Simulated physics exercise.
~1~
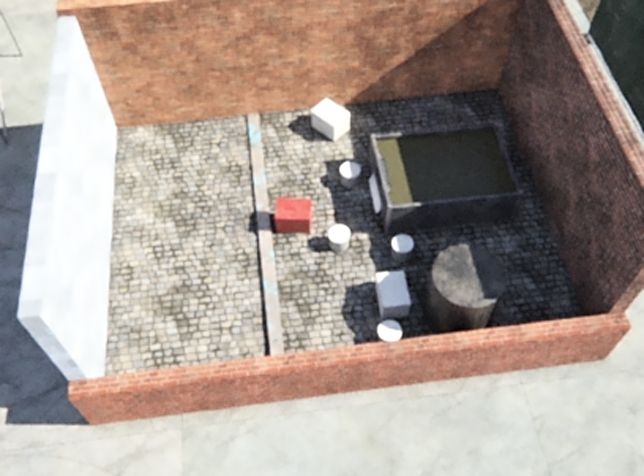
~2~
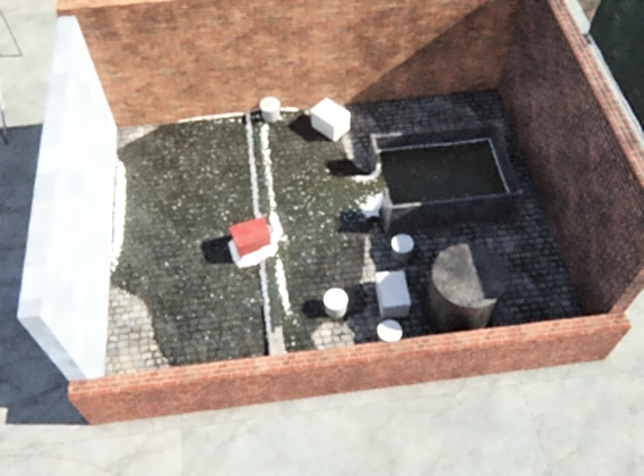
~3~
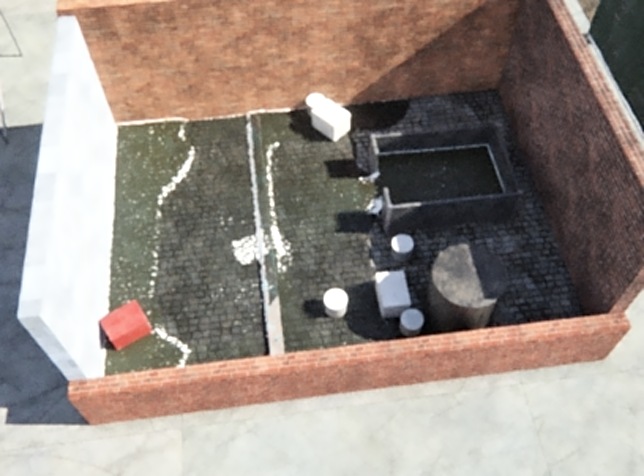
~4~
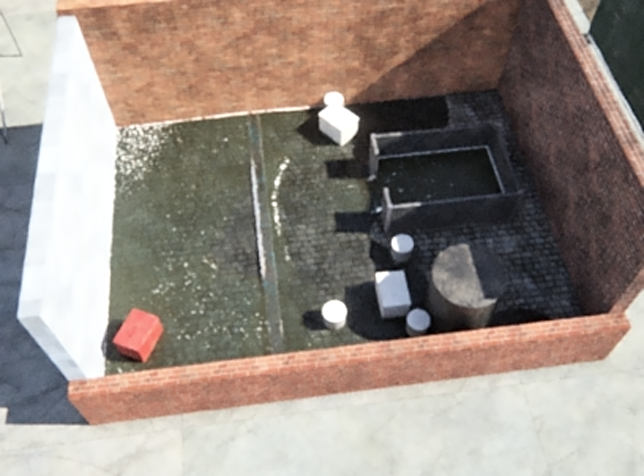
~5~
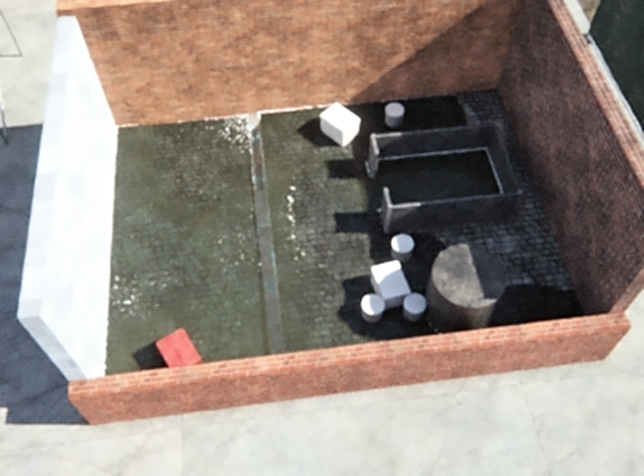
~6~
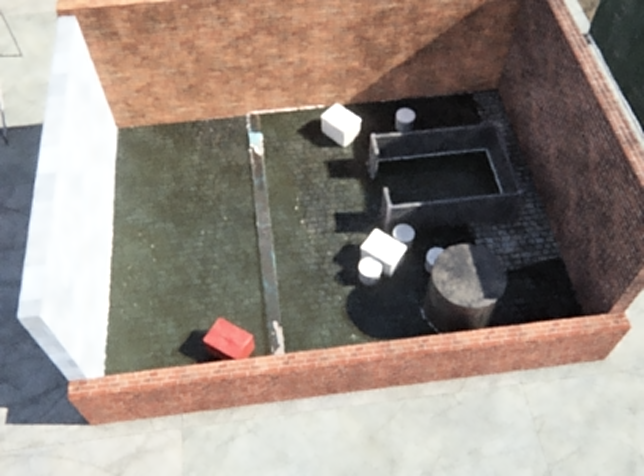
A brick-walled yard floods as water bursts from a tank, carrying a red chest left over a kerb, then drifting it back right.
